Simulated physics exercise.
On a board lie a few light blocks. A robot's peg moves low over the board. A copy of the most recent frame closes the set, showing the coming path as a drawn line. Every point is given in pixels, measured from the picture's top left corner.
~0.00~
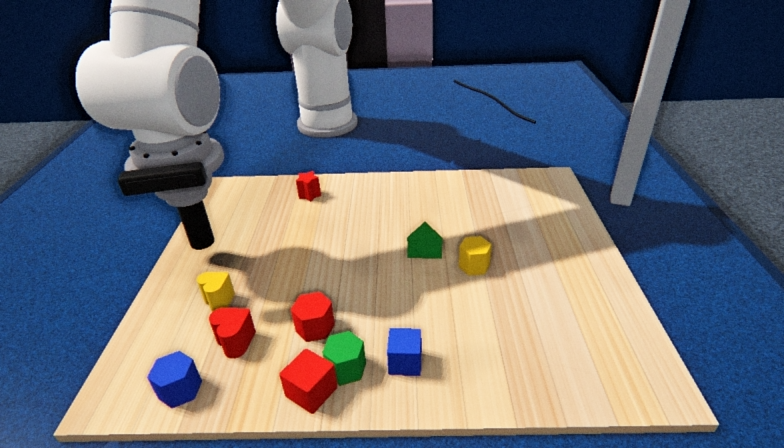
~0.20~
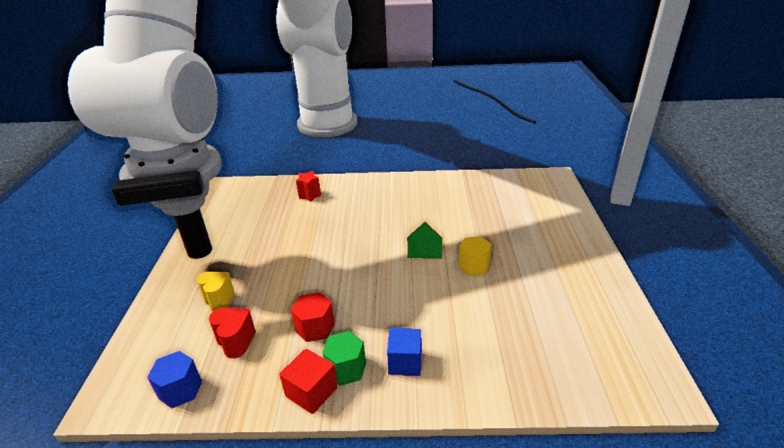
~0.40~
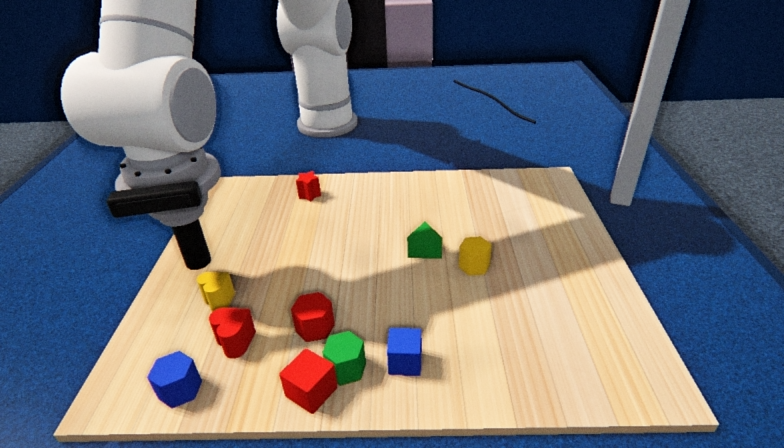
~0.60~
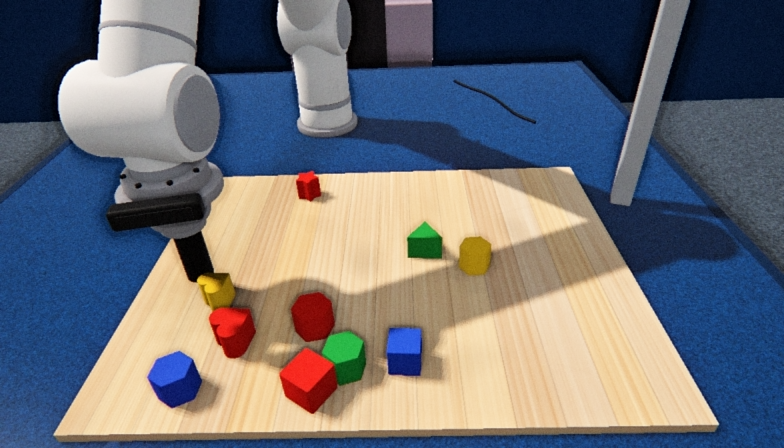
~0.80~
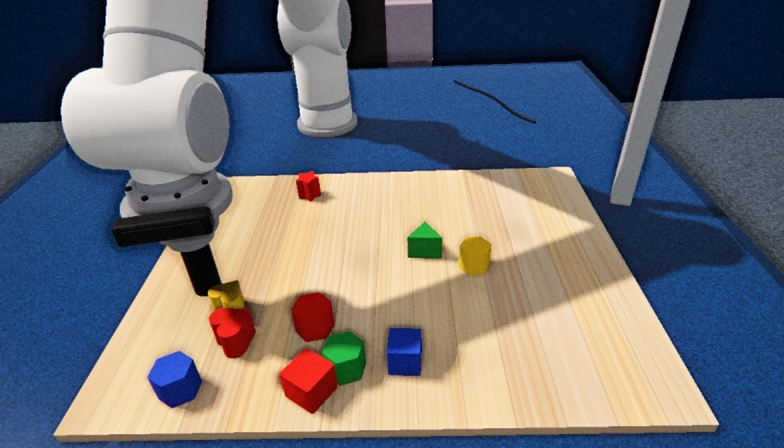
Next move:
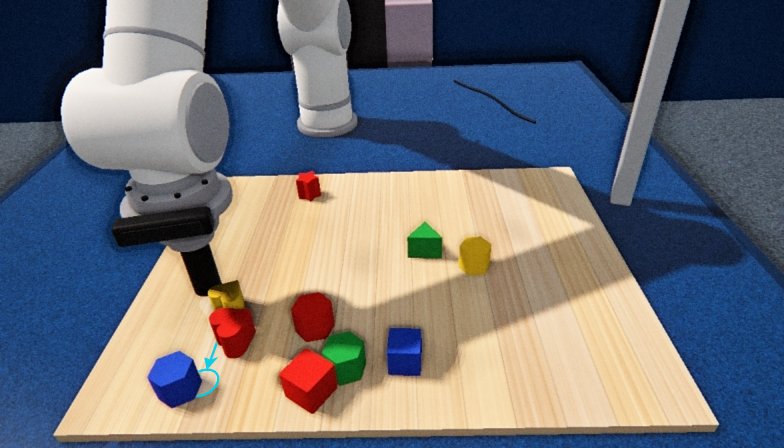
The video shows a robot arm lowering its black peg toward the near side of a wooden board scattered with coloured blocks, then moving slightly right and nudging the yellow heart a short way, close to the red heart.
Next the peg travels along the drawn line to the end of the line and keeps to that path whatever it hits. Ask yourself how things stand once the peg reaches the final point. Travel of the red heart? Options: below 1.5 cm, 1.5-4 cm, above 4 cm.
Covers over 4 cm.
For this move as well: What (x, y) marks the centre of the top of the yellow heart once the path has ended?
By then it is at (244, 303).
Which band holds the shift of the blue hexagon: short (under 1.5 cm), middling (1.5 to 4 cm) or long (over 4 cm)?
That block covers between 1.5 and 4 cm.
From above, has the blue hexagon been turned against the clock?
My answer is no.
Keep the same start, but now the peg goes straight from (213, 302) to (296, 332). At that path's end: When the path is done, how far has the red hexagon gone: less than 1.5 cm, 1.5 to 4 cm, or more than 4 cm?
Result: 1.5-4 cm.
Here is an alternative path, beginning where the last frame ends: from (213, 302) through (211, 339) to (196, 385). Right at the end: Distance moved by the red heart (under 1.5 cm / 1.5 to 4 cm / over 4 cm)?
Its final spot will lie 1.5 to 4 cm from the current one.
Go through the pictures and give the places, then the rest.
In the first frame, lower end of the peg at (203, 243), tops of blocks, blue hexagon at (170, 368), yellow heart at (212, 280), red heart at (228, 320).
In the second frame, peg at (200, 252), blocks as before.
In the third frame, peg at (199, 262), blocks as before.
In the fourth frame, peg at (201, 275), blocks as before.
In the fifth frame, peg at (208, 288), blue hexagon at (170, 368), yellow heart at (226, 291), red heart at (228, 320).
The drawn path runs from (213, 302) through (222, 323) and (214, 351) to (202, 383).
The first path, step by step. One third of the way, peg at (218, 310); yellow heart at (243, 302), turned 55° anticlockwise; red heart at (230, 326).
Two thirds of the way, peg at (208, 338); yellow heart at (244, 303), turned 65° anticlockwise; red heart at (234, 341), turned 30° anticlockwise.
At the end, peg at (196, 368); blue hexagon at (157, 382), turned 25° clockwise; yellow heart at (244, 303), turned 65° anticlockwise; red heart at (233, 351), turned 75° anticlockwise.
